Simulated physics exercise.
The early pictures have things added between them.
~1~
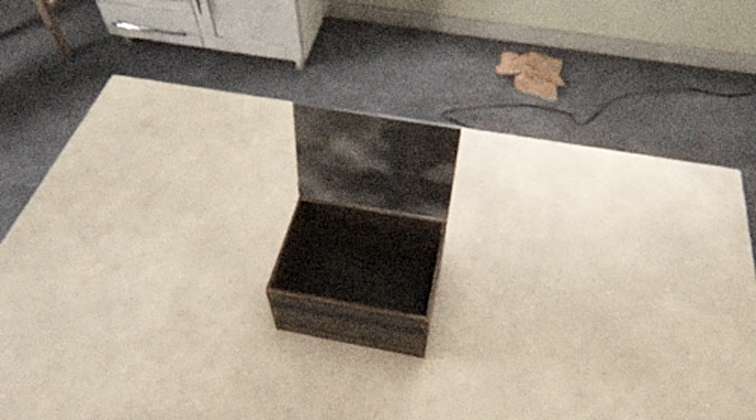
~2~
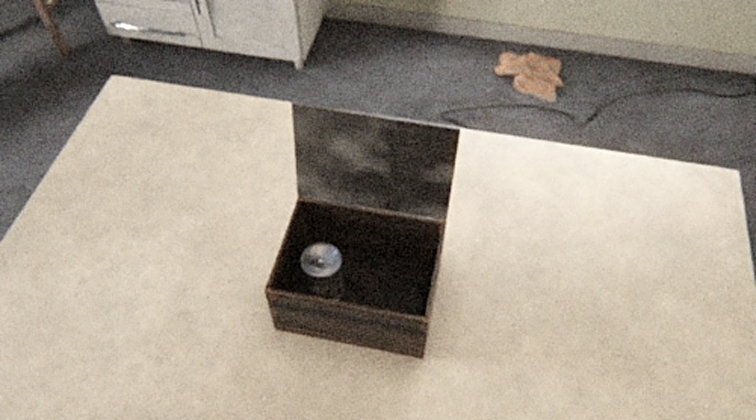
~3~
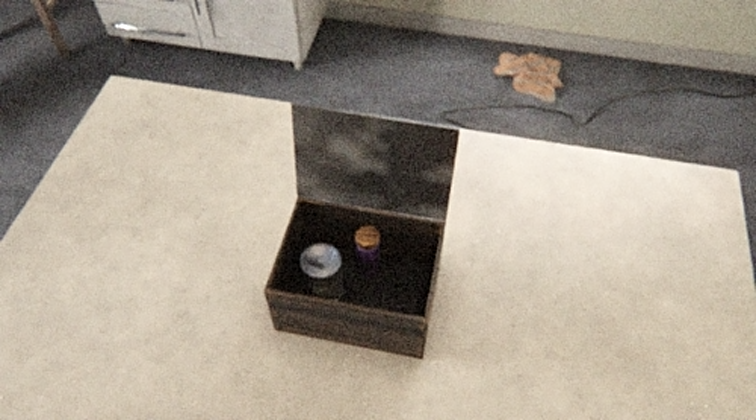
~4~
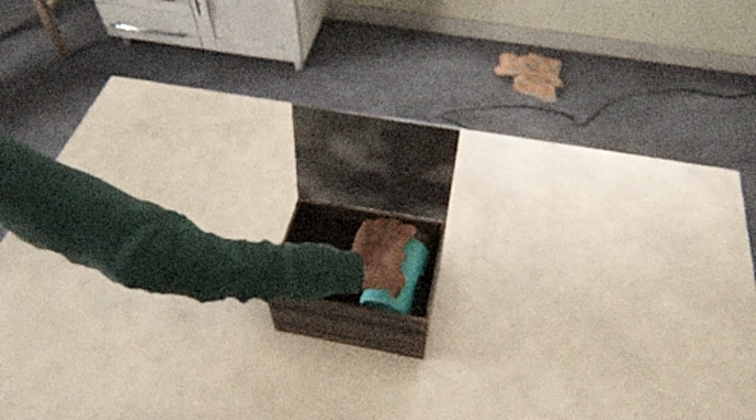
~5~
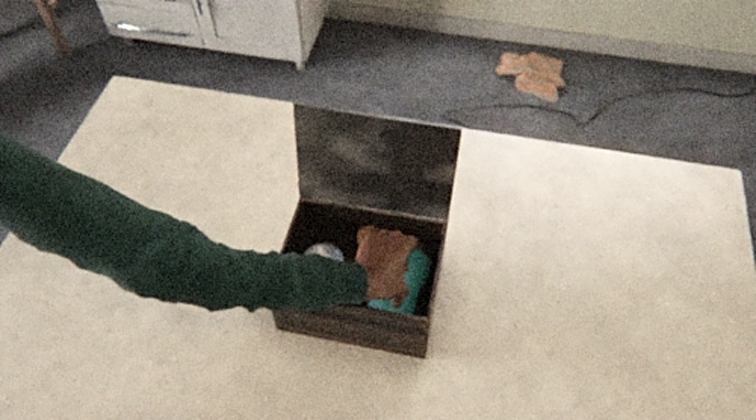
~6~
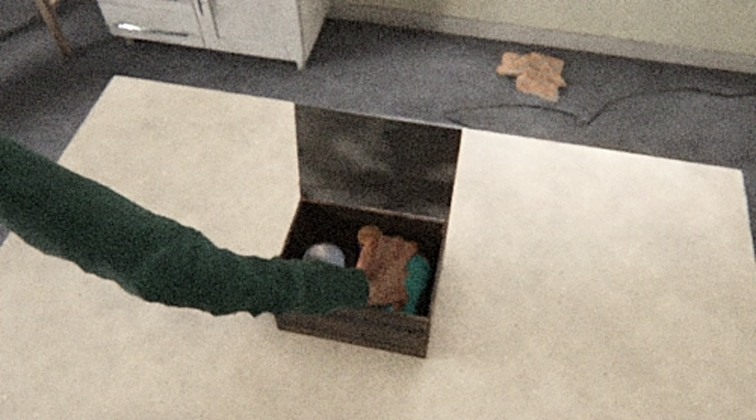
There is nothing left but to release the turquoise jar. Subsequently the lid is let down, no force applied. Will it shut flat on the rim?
Yes. Result: Lid down.
Then, 1.50 s past the last view, lid 66° above the rim.
Then, 1.80 s past the last view, lid 34° above the rim.
Finally, lid shut; all 3 still in place. Final places as the last picture's camera would see them, turquoise jar near (400, 291).
